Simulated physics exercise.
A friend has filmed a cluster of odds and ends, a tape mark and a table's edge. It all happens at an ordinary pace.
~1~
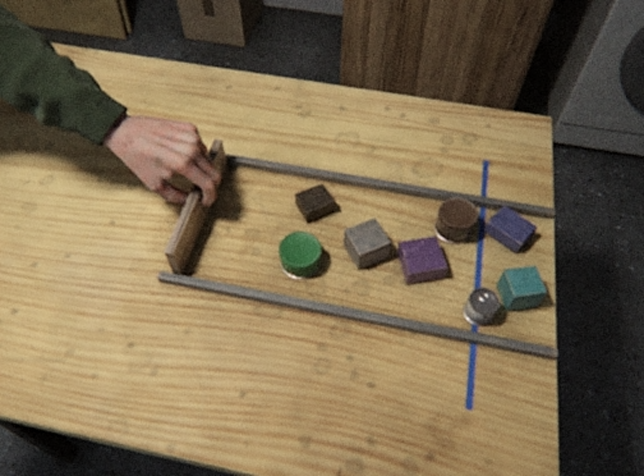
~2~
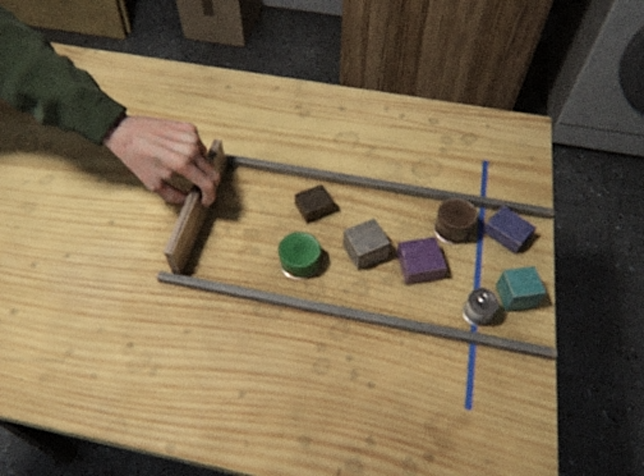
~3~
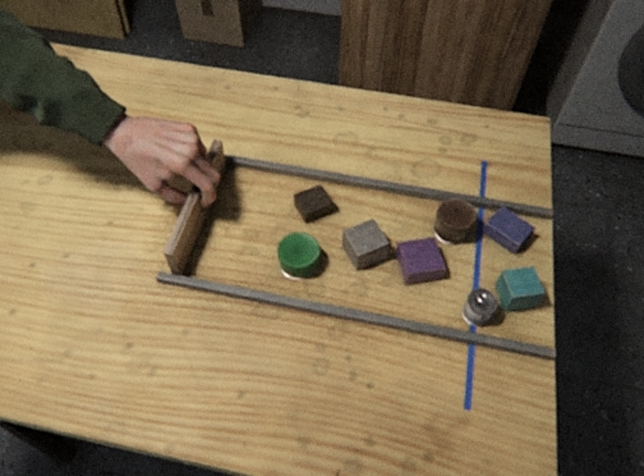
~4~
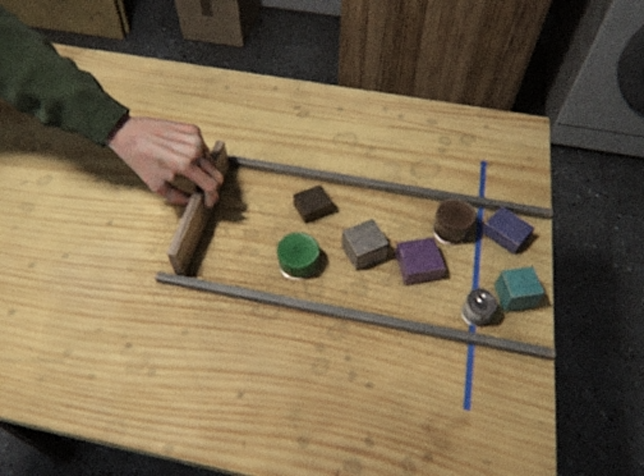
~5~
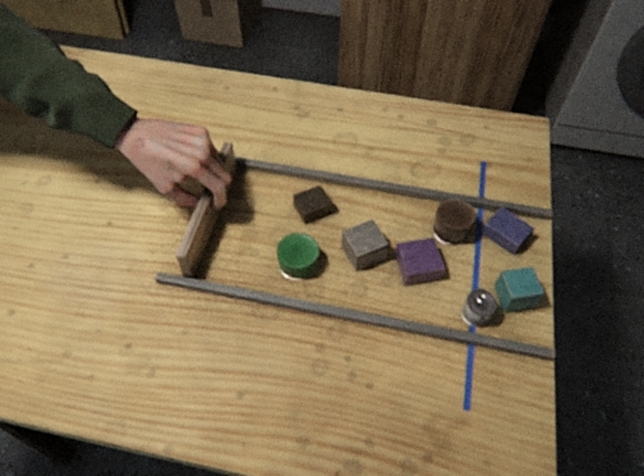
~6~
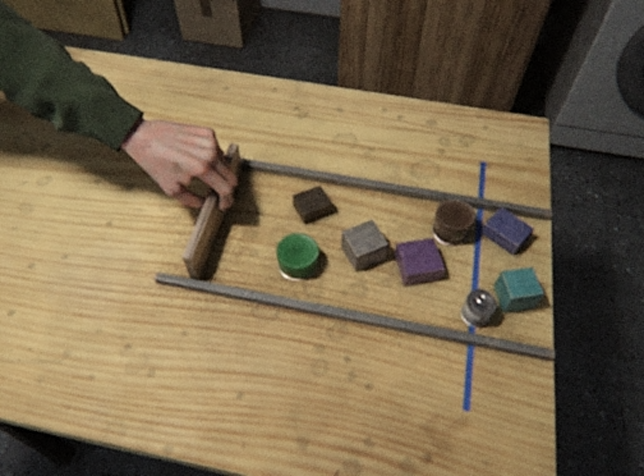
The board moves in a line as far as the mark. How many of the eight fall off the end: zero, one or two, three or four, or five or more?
As it turns out, the number that fall off is one or two.
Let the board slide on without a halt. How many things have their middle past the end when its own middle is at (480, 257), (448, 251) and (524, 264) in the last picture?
It would be 2, 0 and 5.
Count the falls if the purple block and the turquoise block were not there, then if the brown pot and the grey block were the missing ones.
It would be 1 and 0.
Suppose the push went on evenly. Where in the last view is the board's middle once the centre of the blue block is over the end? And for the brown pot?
Its middle is around (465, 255) and around (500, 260).
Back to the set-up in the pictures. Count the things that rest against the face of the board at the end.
In contact: 3.
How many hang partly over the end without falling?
It comes to 1.
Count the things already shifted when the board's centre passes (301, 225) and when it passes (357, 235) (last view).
First 2, then 4.
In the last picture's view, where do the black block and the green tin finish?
The black block at (496, 235), the green tin at (498, 301).
Early on, none off yet; turquoise block at rest near (518, 290); blue block at rest near (507, 231); white tin at rest near (478, 308).
Finally, the number that fall off is one or two; lost, blue block and turquoise block.
